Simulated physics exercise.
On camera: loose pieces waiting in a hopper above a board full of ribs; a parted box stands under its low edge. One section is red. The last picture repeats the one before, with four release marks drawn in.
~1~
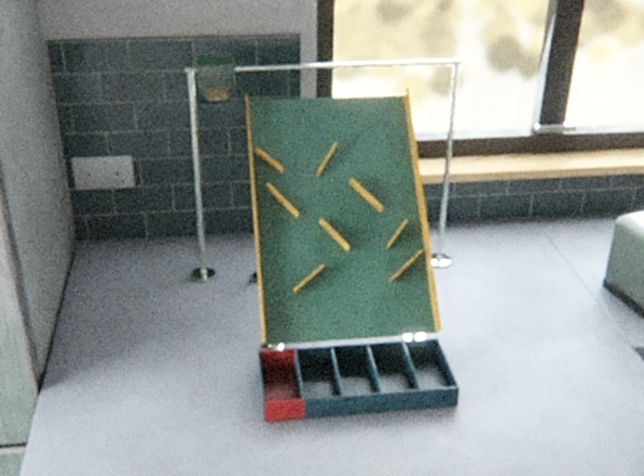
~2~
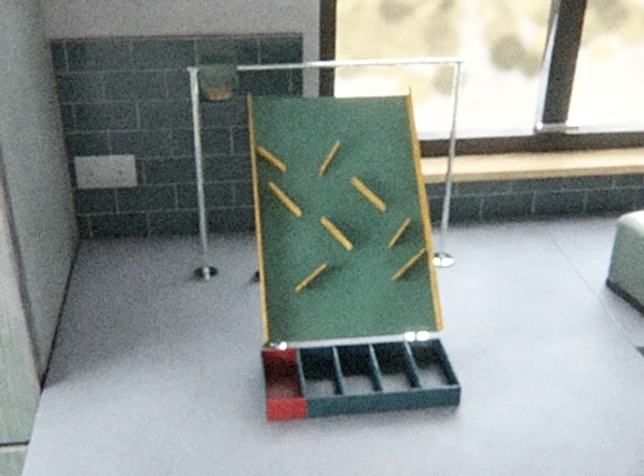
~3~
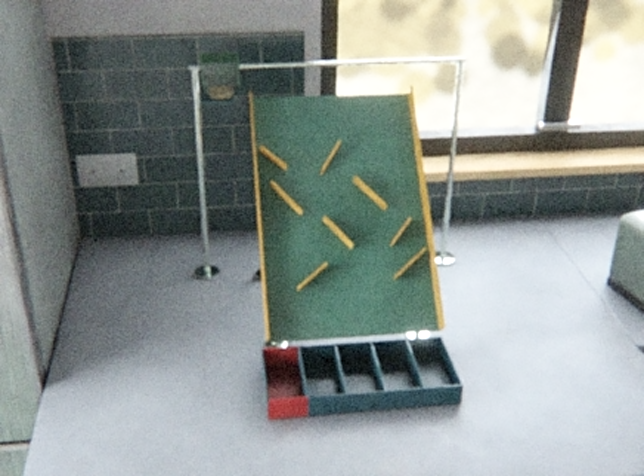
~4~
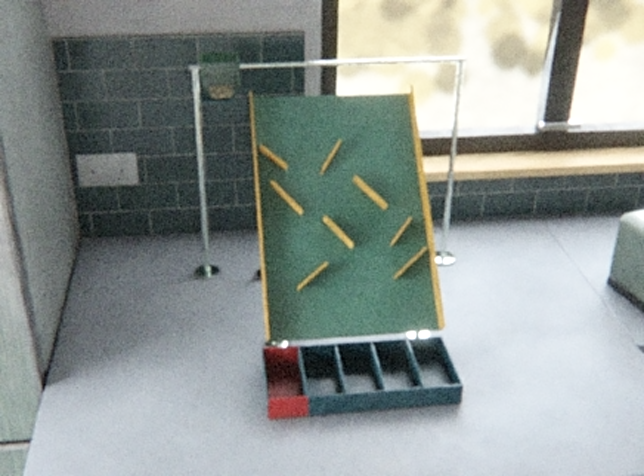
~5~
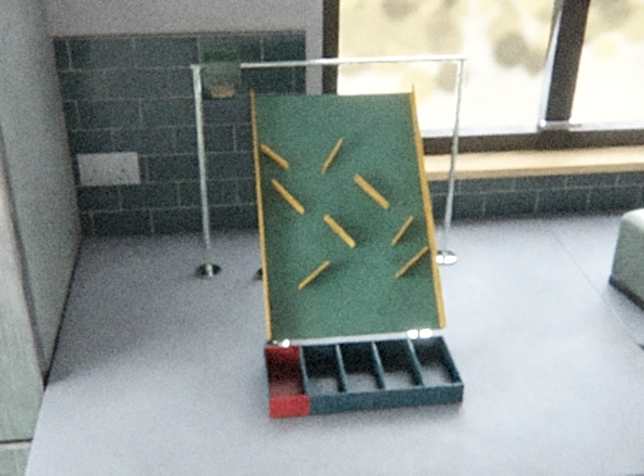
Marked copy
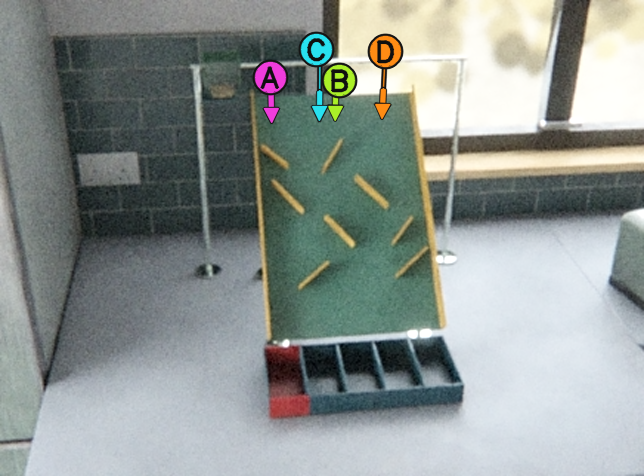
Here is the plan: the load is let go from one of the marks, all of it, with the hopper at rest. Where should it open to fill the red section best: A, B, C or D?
Best: C.
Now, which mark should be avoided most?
The answer is D.
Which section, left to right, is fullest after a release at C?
It is the first one.
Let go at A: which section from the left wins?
The first from the left.
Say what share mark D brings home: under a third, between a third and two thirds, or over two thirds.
It is under a third.
On the marked copy, mark A meets the board at (271, 117); mark B meets the board at (335, 115); mark C meets the board at (319, 115); mark D meets the board at (382, 113).
With A, about half in the red section, about half in other sections, a stray few outside the box.
With B, about a third in the red section, about two thirds in other sections.
With C, about half in the red section, about half in other sections.
With D, none in the red section, nearly all in other sections, a stray few outside the box.
